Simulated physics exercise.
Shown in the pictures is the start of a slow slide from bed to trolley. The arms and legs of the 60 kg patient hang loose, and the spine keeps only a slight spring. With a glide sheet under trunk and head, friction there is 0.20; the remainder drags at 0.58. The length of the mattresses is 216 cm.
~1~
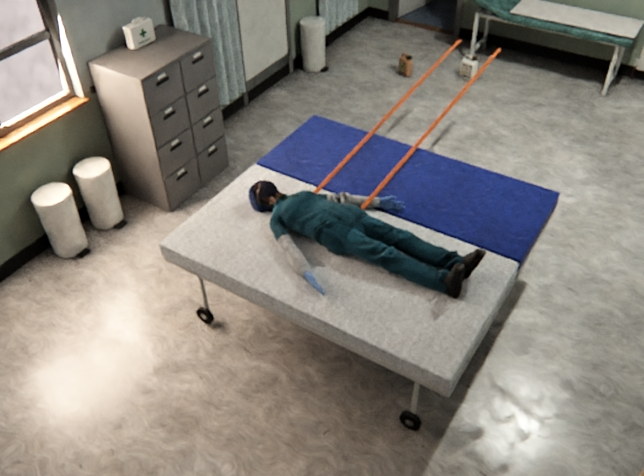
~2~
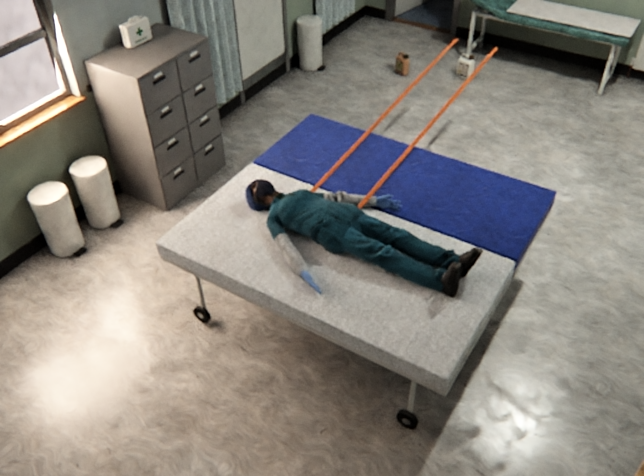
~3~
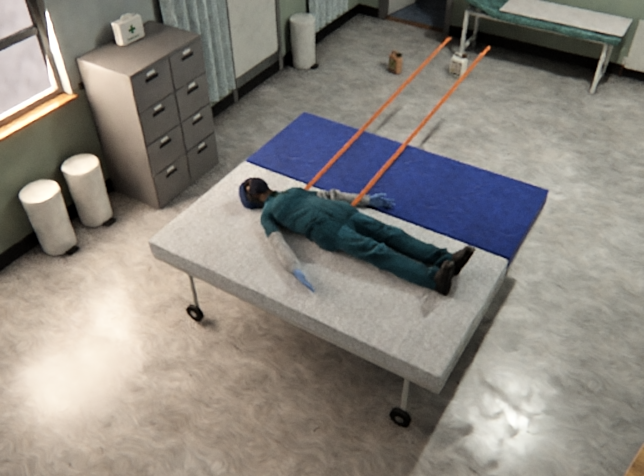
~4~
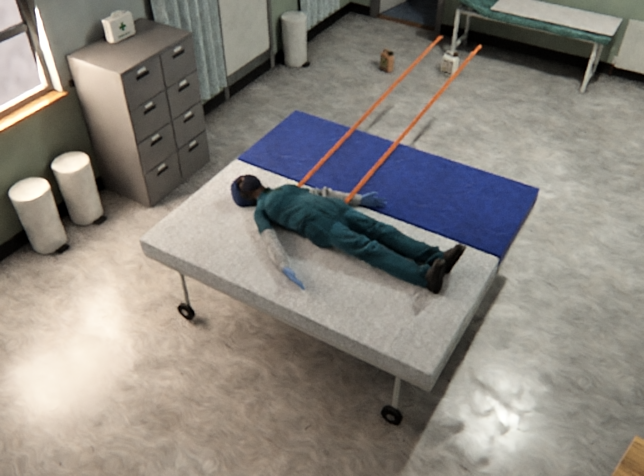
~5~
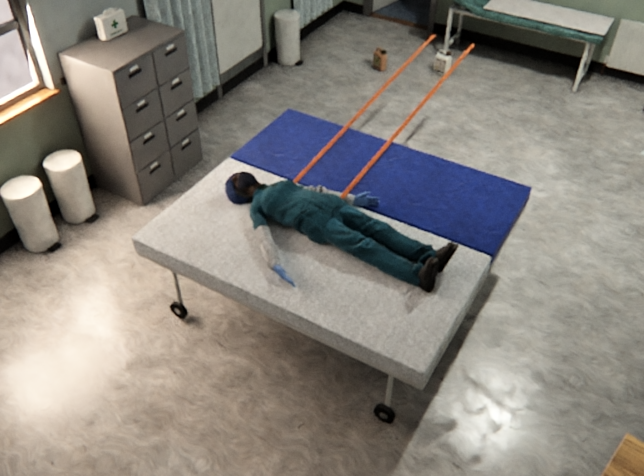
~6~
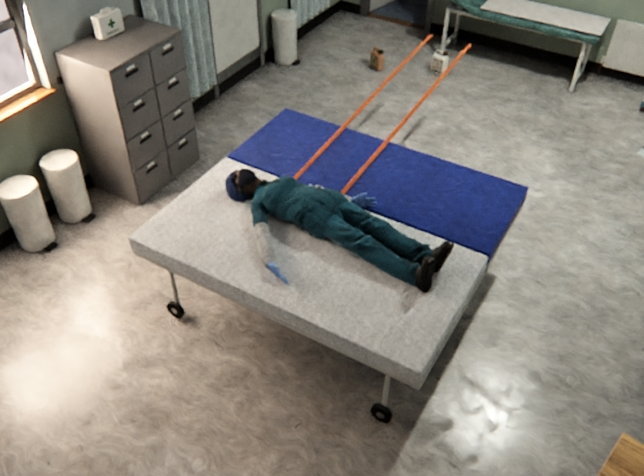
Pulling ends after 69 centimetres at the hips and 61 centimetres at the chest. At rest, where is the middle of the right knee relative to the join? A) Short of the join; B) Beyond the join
Answer: A.
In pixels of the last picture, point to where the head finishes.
Around (278, 153).
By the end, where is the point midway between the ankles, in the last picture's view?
Estimated spot: About (422, 242).
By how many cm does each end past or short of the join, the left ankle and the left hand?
Final reading: Left ankle 4 cm past, left hand 44 cm past the join.
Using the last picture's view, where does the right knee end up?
About (380, 214).
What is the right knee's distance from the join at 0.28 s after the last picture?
Some 36 cm short of it.
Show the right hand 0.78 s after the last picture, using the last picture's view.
Look around (269, 244) and it's there.
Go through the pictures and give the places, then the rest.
The first picture shows right knee (389, 259), right hand (313, 284), right ankle (447, 285); pull at the hips 0 cm.
The second picture shows right knee (386, 258), right hand (310, 282), right ankle (444, 283); pull at the hips 0 cm.
The third picture shows right knee (380, 256), right hand (303, 281), right ankle (437, 282); pull at the hips 1 cm.
The fourth picture shows right knee (372, 253), right hand (293, 279), right ankle (428, 280); pull at the hips 3 cm.
The fifth picture shows right knee (366, 250), right hand (283, 276), right ankle (421, 278); pull at the hips 7 cm.
The sixth picture shows right knee (366, 247), right hand (277, 274), right ankle (417, 278); pull at the hips 13 cm.
Then, 0.28 s after the last picture the right knee is 37 cm short of the join, near (370, 241) in the last picture's view.
Then, 0.78 s after the last picture the right knee is 20 cm short of the join, near (376, 224) in the last picture's view; the right hand 69 cm short of the join.
Then, 1.28 s after the last picture the right knee is 9 cm short of the join, near (379, 215) in the last picture's view; the right hand 58 cm short of the join.
When all is still, head crosses the join; left hand crosses the join; right hand stops short of the join; left ankle crosses the join; right ankle stops short of the join; right knee stops short of the join.
